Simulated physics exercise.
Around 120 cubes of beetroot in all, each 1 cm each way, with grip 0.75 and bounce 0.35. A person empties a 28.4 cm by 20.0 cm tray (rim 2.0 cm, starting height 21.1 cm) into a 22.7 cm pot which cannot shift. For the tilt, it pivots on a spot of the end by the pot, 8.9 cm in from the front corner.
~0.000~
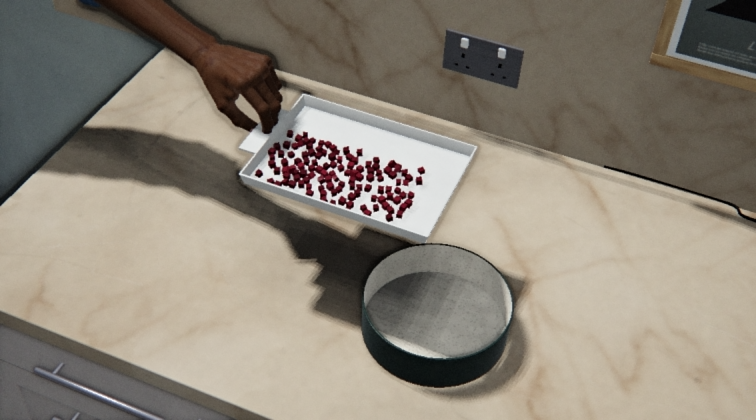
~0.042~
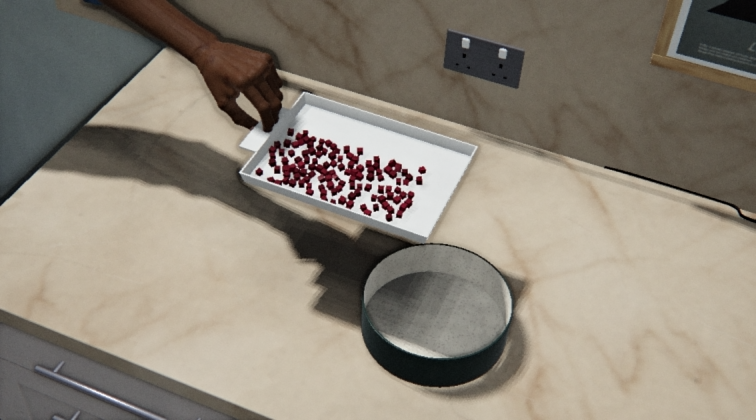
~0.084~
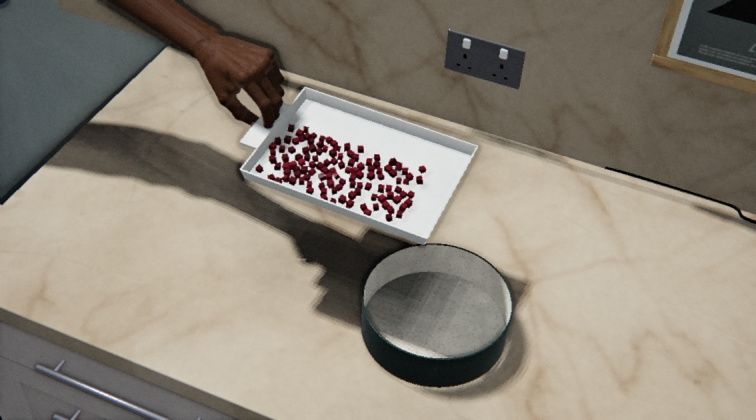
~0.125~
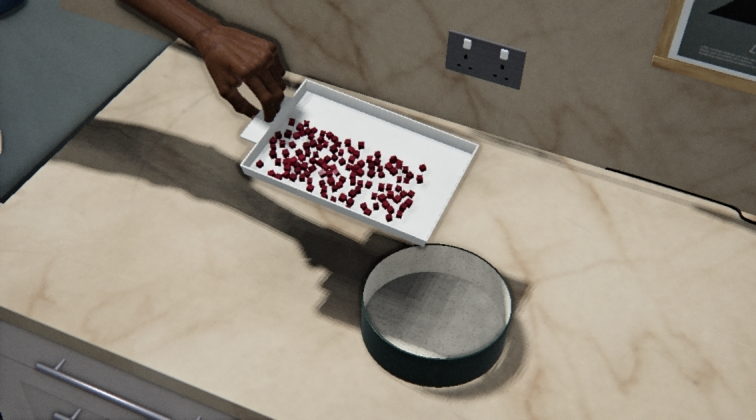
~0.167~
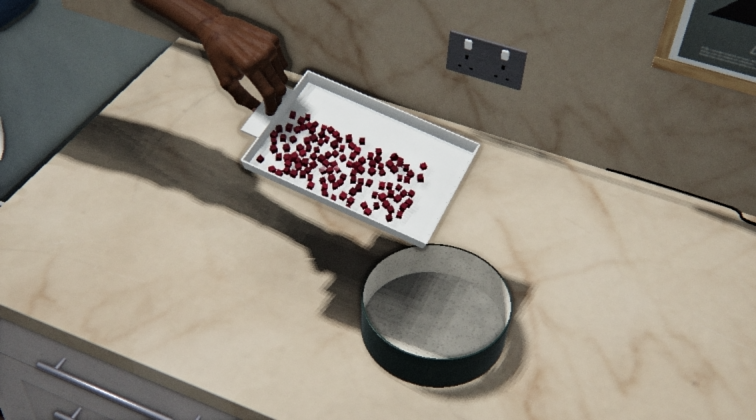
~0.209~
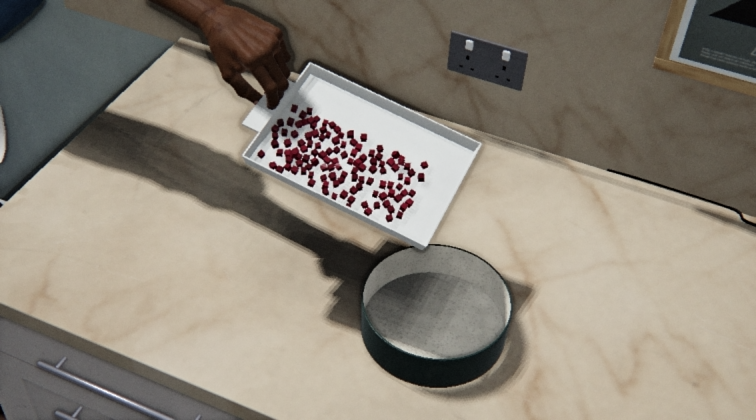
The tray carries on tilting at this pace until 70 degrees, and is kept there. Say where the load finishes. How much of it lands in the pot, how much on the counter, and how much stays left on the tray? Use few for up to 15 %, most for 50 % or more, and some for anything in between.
Share by place: Pot most, counter few, tray some.
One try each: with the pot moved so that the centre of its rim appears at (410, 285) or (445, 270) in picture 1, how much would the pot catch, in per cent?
I'd say some 65 per cent for the first and some 45 per cent for the second.
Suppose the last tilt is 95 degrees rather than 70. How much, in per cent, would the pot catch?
Share in the pot: Around 100 %.
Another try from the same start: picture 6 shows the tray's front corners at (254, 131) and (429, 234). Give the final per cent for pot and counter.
Split: Pot = 25, counter = 45.
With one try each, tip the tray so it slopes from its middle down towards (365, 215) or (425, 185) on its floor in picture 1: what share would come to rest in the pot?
Near 20 and 35 per cent, in that order.
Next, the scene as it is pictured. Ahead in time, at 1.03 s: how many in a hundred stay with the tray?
About 45% of the load.
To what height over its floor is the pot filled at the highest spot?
Height: Approx. 1.5 cm.
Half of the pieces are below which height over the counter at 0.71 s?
Around 24 cm up.
After 0.51 s, tilt 41 degrees; the tray holds 100 %, the pot 0 %.
After 0.71 s, tilt 60 degrees; the tray holds 100 %, the pot 0 %.
Then, at 1.03 s, tilt 70 degrees; the tray holds 45 %, the pot 45 %.
By 2.1 s all is still; pot 70 %, counter 0 %, tray 30 %.
